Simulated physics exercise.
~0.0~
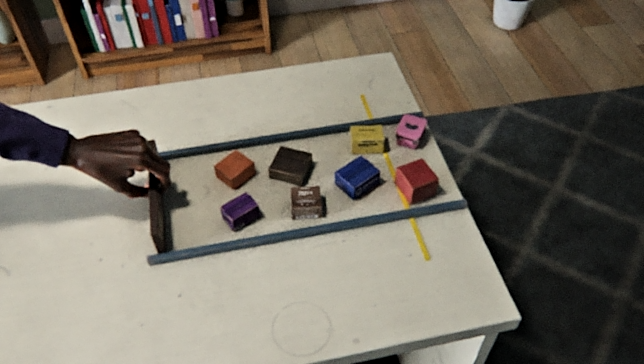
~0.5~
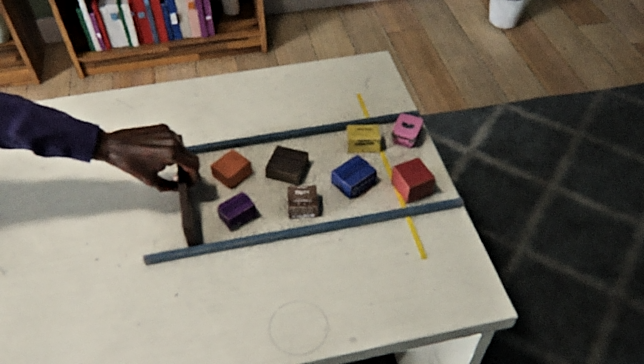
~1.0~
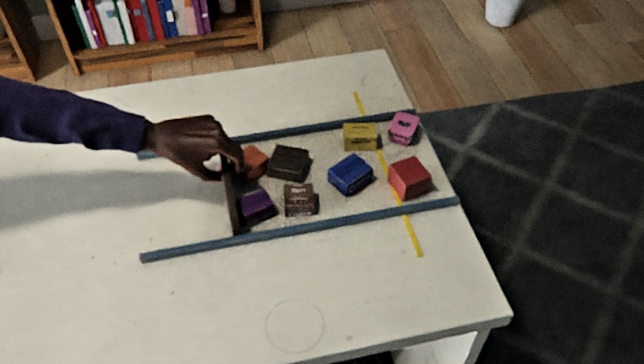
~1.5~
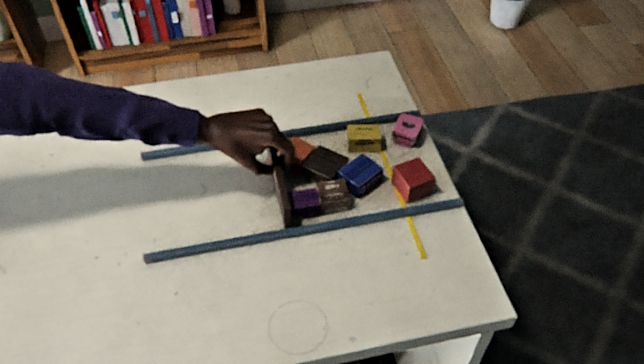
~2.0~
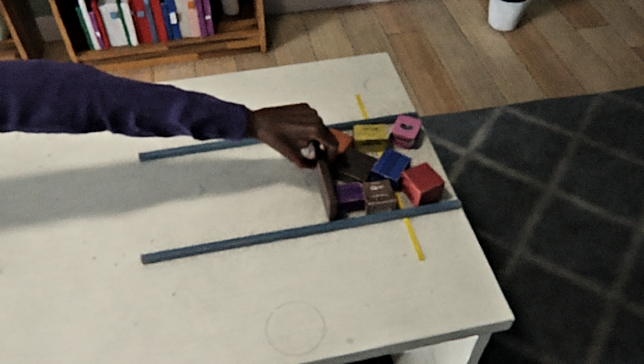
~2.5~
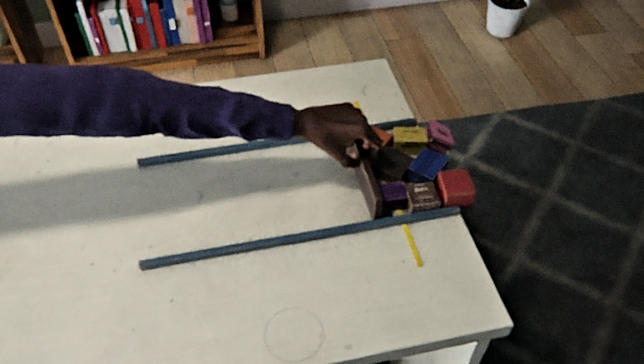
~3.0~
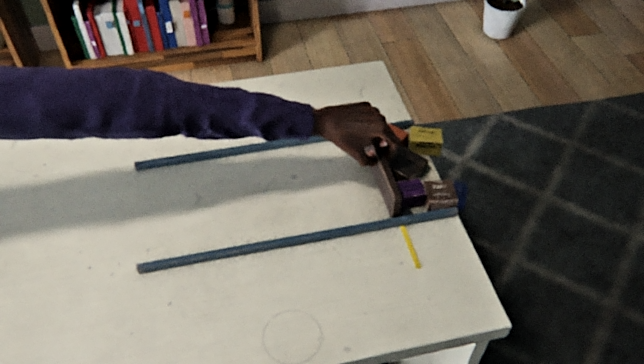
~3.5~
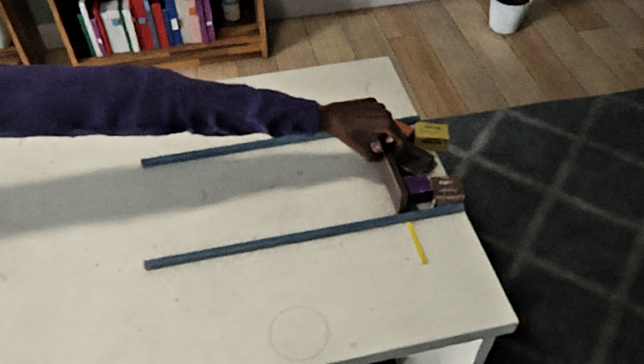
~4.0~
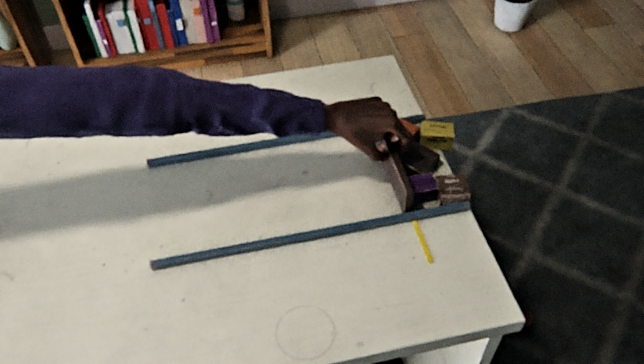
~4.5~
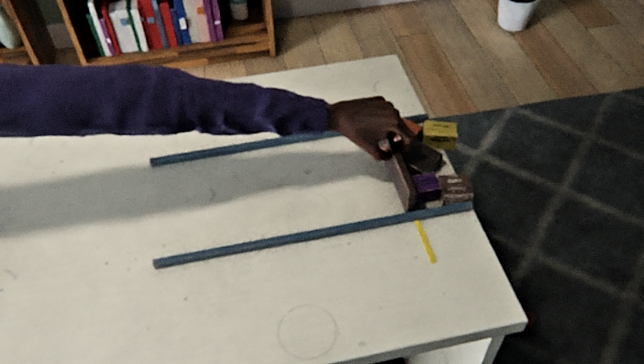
A hand slides a dark board right, pushing small blocks until some leave the table.
